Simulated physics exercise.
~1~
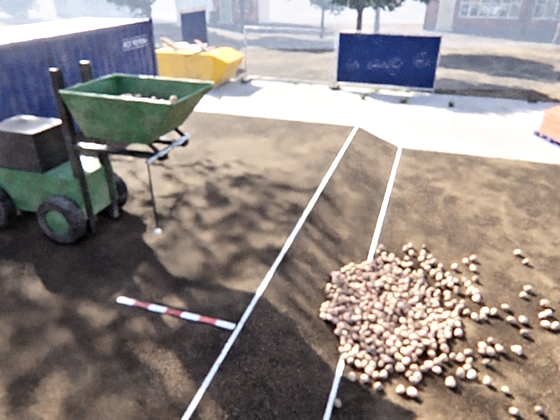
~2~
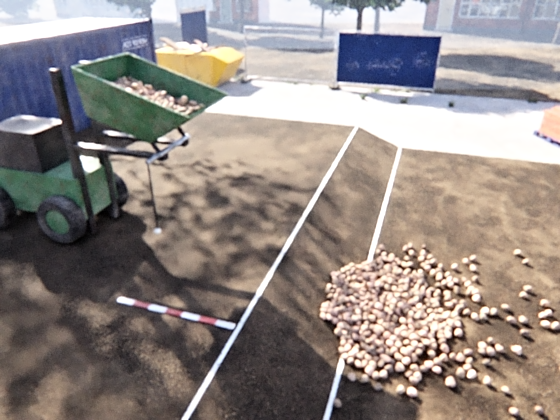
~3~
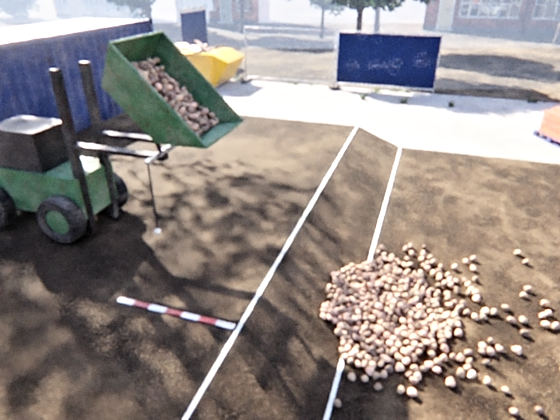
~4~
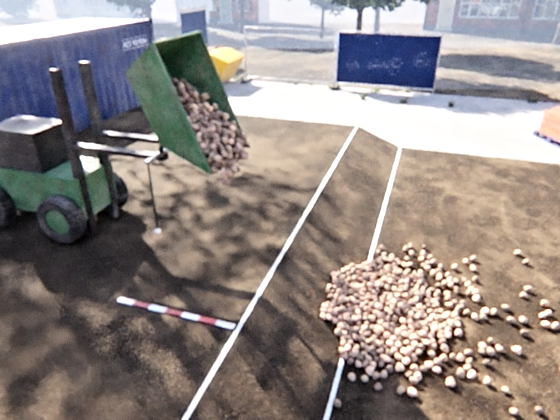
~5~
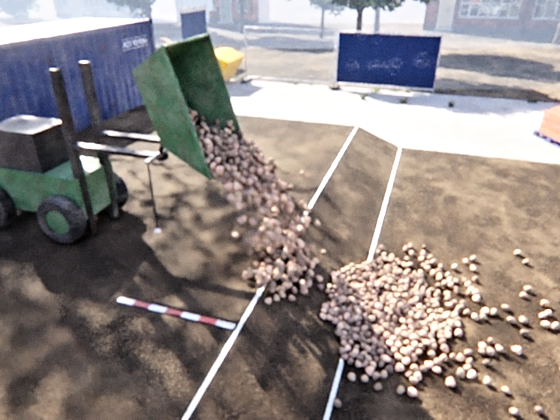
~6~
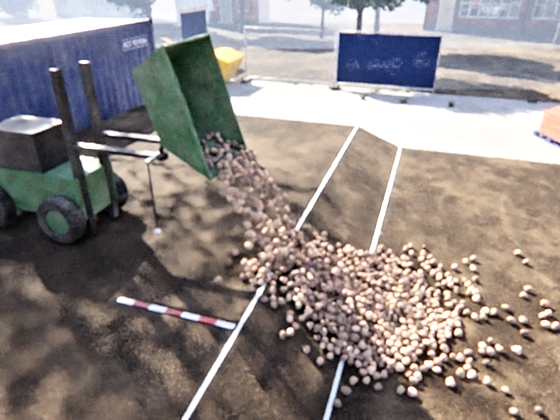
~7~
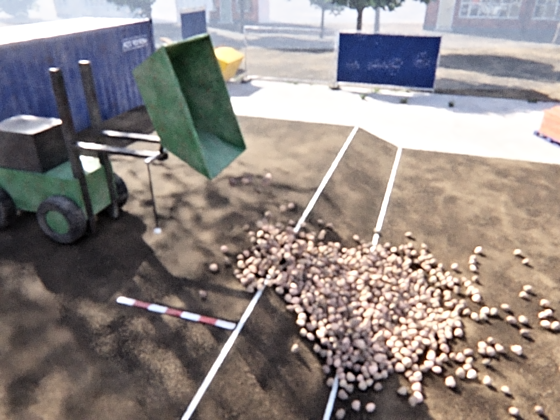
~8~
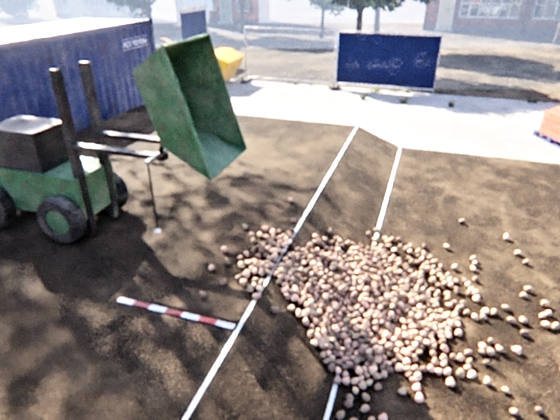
Green fork truck tipping its skip to the right, pouring pinkish stones down a short slope onto an earlier pile, ending empty.
